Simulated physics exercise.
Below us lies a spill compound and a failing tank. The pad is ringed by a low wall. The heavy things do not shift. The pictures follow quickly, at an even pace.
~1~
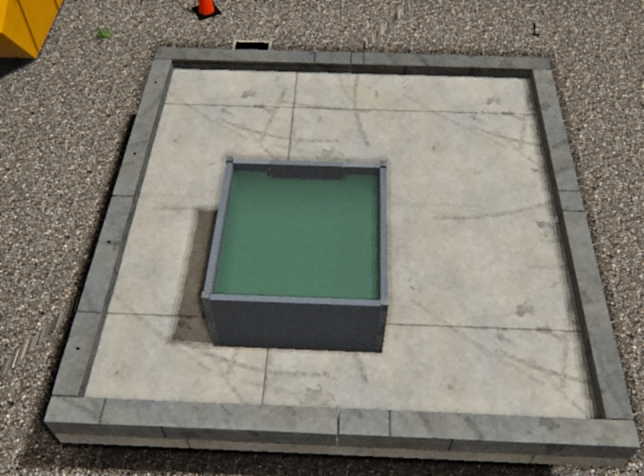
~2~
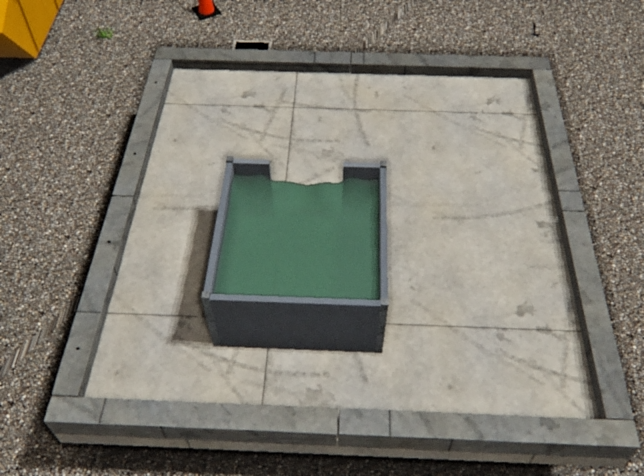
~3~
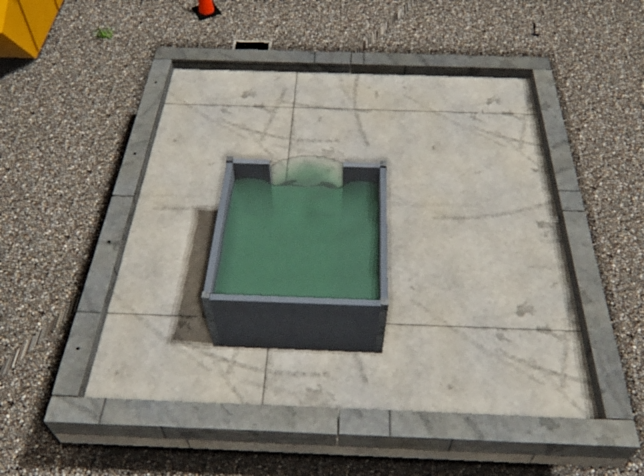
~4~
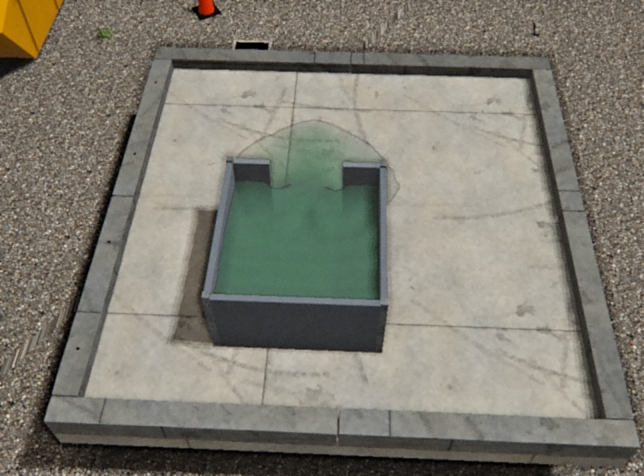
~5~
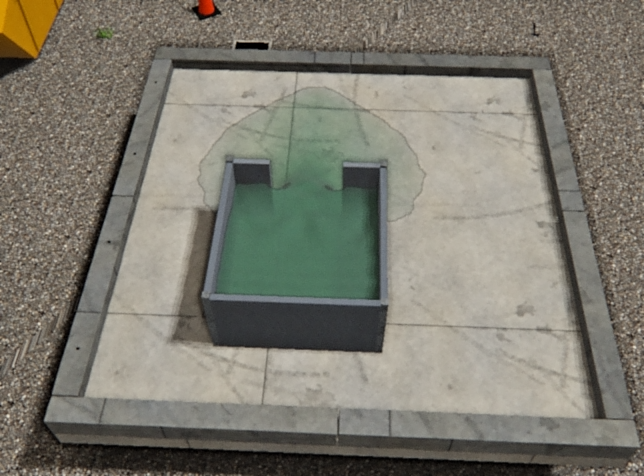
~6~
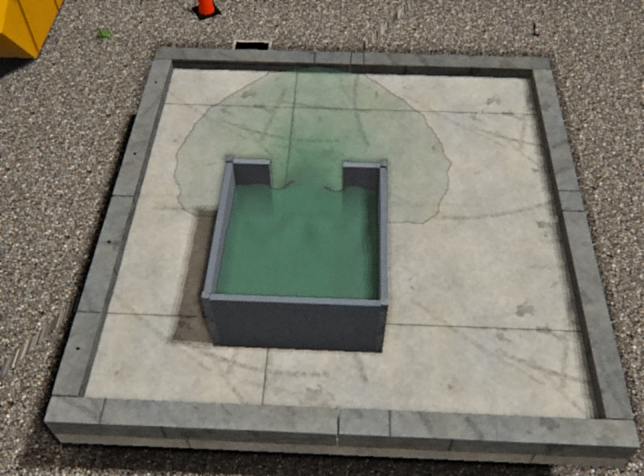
Green water poured through a gap that opened in the far side of an open tank, then spread in a widening, rounded sheet across the pale pad toward the low wall.
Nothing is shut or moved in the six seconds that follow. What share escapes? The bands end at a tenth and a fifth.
It loses a tenth to a fifth.
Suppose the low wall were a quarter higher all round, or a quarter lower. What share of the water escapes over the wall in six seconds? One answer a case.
Near 6 and 24 in a hundred.
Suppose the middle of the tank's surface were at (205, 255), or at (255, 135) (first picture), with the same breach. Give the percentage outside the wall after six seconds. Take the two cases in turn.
About 14 and 30 per cent.
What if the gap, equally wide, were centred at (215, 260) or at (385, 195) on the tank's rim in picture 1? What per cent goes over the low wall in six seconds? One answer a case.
About 34 and 18 per cent.
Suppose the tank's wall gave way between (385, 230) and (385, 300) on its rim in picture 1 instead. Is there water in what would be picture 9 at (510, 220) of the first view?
There: Wet.
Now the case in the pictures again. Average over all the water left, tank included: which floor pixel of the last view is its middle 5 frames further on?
Roughly at (310, 212).
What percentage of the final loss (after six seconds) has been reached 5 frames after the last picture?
Some 5 per cent.
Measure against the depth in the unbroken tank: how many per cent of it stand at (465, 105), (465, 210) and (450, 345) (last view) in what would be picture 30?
In that order: 14, 4 and 0 per cent.
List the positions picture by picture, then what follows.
In the first frame, the open tank at (301, 232) is whole and still.
In the second frame, the front is at a hidden place, out from the gap on the open tank's far side.
In the third frame, the front is at a hidden place, out from the gap on the open tank's far side.
In the fourth frame, water pours out on the open tank's far side and has run to (307, 126).
In the fifth frame, water pours out on the open tank's far side and has run to (310, 93).
In the sixth frame, the front is at (283, 73), out from the gap on the open tank's far side.
A moment on, water covers 35 % of the floor; the low wall has let 0 % over.
Next, water covers 40 % of the floor; the low wall has let 1 % over.
Then, water covers 40 % of the floor; the low wall has let 9 % over.
Later, water covers 60 % of the floor; the low wall has let 13 % over.
In the end, water covers 80 % of the floor; the low wall has let 13 % over.
